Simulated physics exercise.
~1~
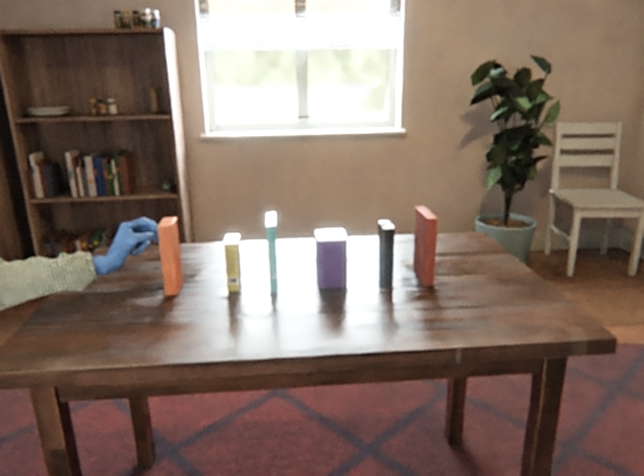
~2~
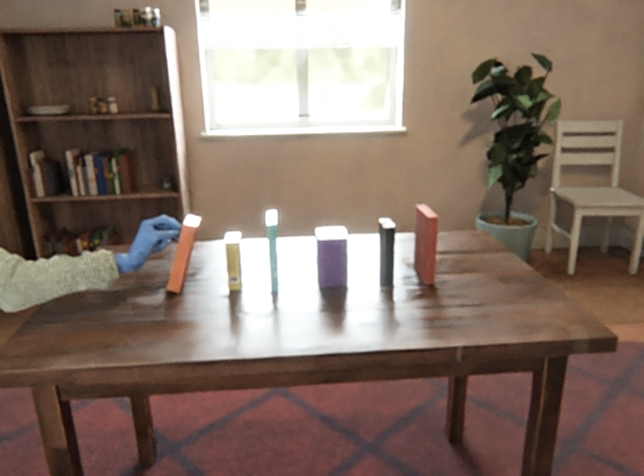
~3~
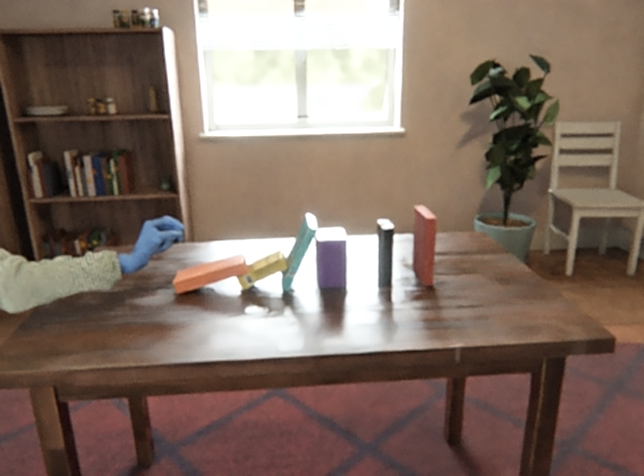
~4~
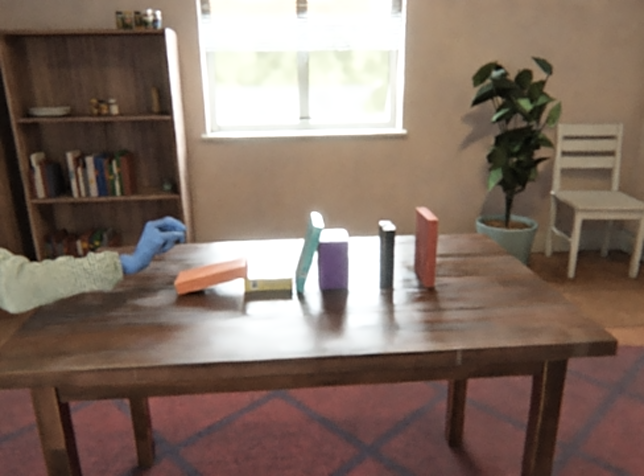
A gloved hand tips an orange block, toppling a yellow packet and leaving a turquoise one leaning.
